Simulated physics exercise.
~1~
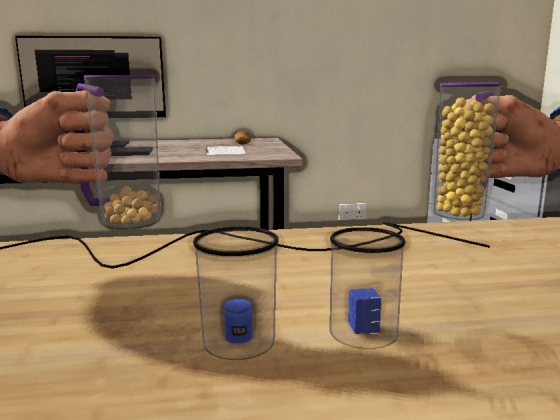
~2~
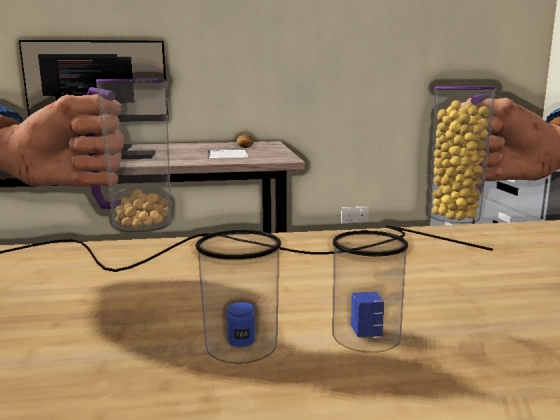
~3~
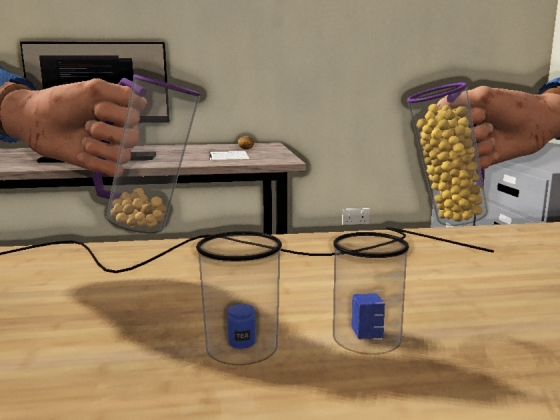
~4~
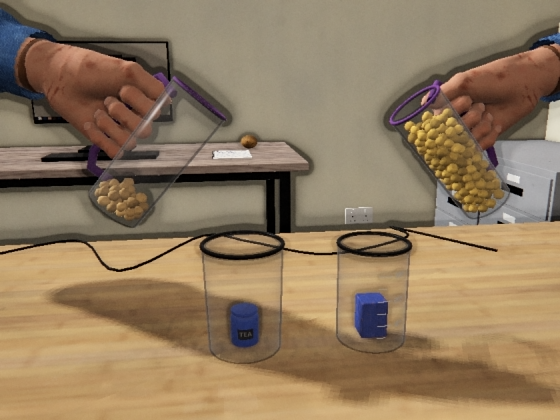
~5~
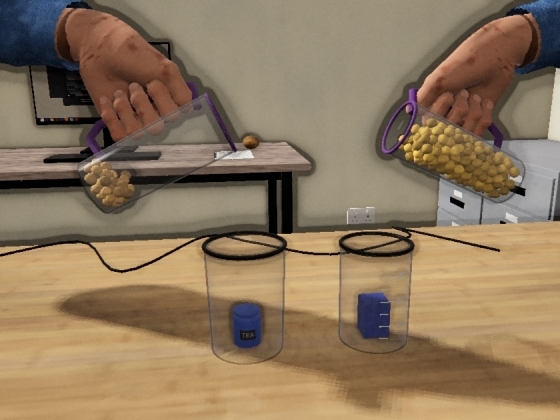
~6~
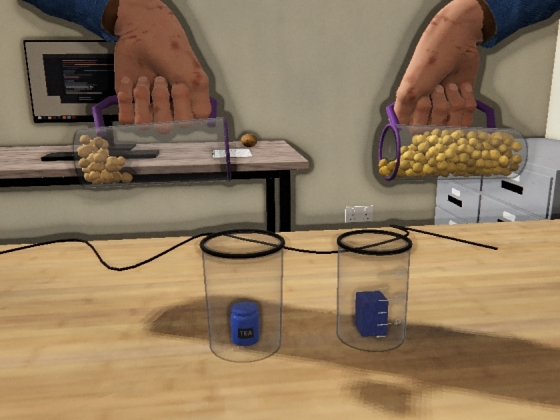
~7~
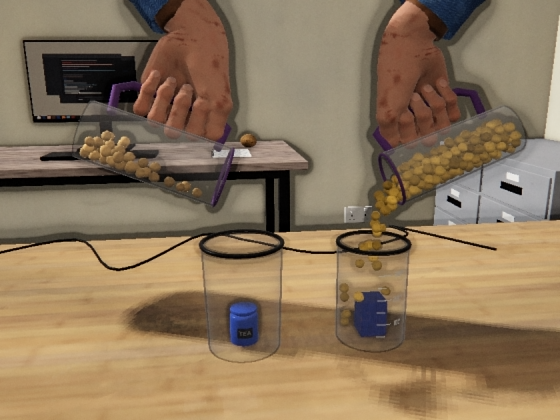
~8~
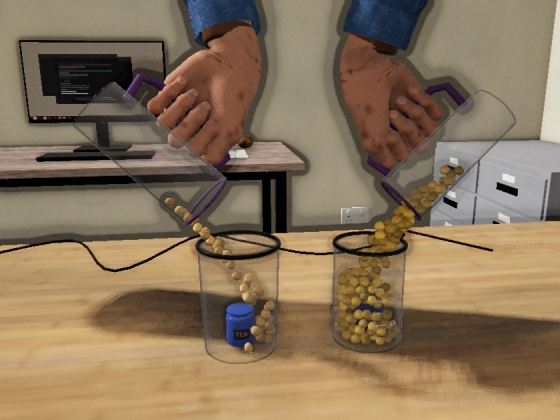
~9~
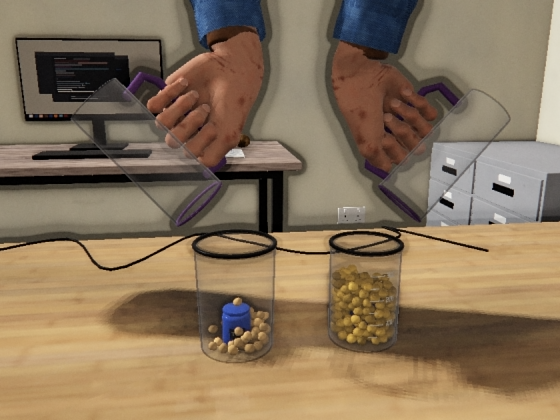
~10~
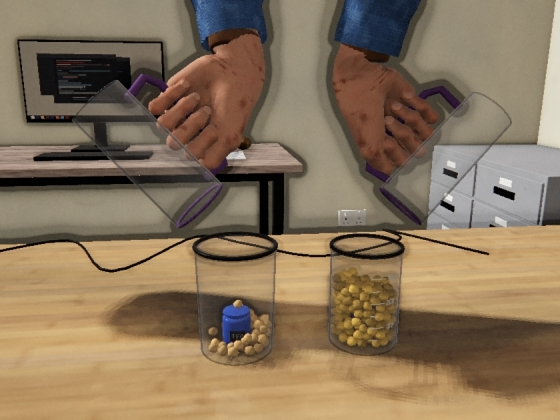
Two hands hold clear cups with purple handles above a light wooden table, seen from the front in a room with a dark monitor on a desk and grey cabinets to the right. The left cup holds a few tan balls, the right one is packed with yellow balls, and below stand two black-rimmed see-through containers, each with a small blue object inside. The hands tip the cups inward onto their sides, and the right cup starts spilling first. Both then empty downward into the containers. At the end, the left blue object still shows above its shallow layer, while the right one is buried.
